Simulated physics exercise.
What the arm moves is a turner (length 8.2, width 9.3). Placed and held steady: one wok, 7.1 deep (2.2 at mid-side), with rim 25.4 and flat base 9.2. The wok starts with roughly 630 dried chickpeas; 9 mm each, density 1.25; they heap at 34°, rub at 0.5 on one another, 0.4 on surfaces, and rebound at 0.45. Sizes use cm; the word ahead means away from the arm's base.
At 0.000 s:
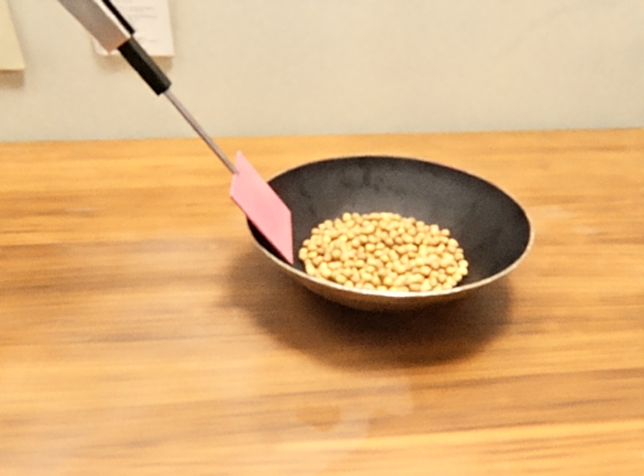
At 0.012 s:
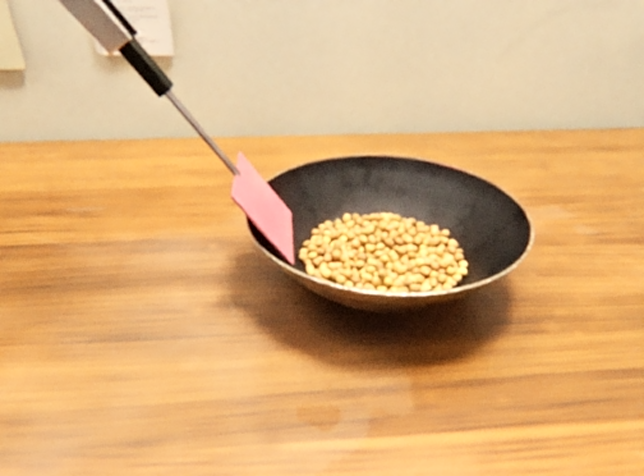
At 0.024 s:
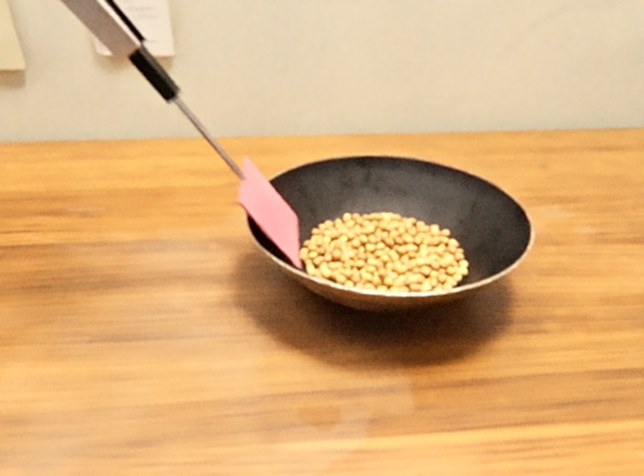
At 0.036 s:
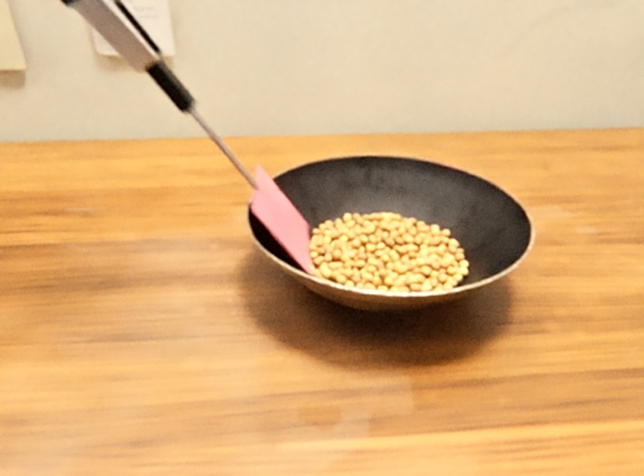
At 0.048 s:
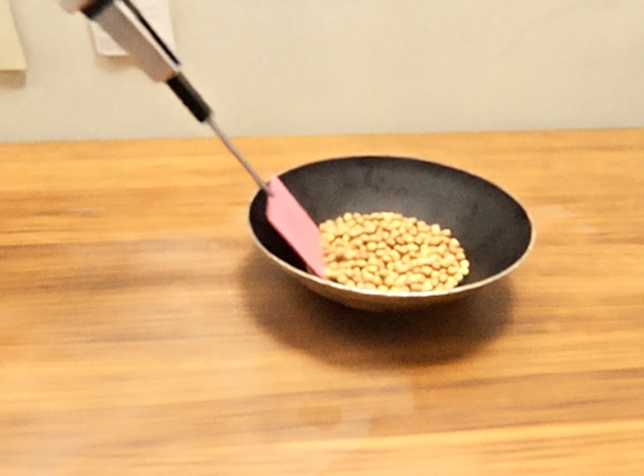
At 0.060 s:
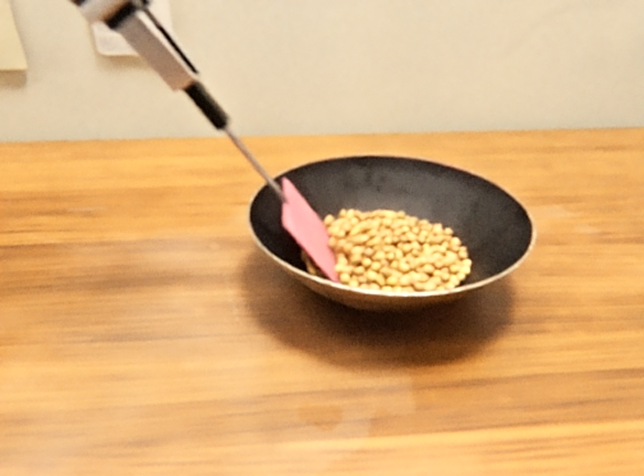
On a wooden tabletop, a pink turner held by a mechanical arm slid slowly down and to the right inside a dark wok, pressing into the left edge of a heap of dried chickpeas.
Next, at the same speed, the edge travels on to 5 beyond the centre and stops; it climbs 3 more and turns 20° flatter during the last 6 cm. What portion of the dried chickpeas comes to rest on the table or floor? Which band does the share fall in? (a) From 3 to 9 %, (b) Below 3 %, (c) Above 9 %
The answer is a.
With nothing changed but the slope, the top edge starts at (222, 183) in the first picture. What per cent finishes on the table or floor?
Roughly 5 percent ends on the table or floor.
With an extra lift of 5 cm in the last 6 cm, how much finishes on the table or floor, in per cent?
Roughly 10 per cent.
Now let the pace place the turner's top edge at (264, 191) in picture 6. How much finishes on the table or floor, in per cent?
Roughly 0 per cent.
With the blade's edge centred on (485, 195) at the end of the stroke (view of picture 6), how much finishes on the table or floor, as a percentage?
Some 40 per cent.
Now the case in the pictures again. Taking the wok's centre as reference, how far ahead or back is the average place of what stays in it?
I'd put it at roughly 4.0 cm toward the front.
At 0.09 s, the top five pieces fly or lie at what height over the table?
6 cm.
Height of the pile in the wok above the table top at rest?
About 6.5 centimetres.
By 0.09 s, sloping 55°, highest piece 6 above the table; 631 in the wok.
By 0.12 s, sloping 48°, highest piece 8 above the table; 631 in the wok.
By 0.33 s, sloping 36°, highest piece 8 above the table; 599 in the wok, 9 on the table or floor, 23 on the blade or in flight.
By 1.38 s, sloping 36°, highest piece 6 above the table; 598 in the wok, 33 on the table or floor.
Final count, 598 in the wok, 33 on the table or floor. That is 5 % on the table or floor.
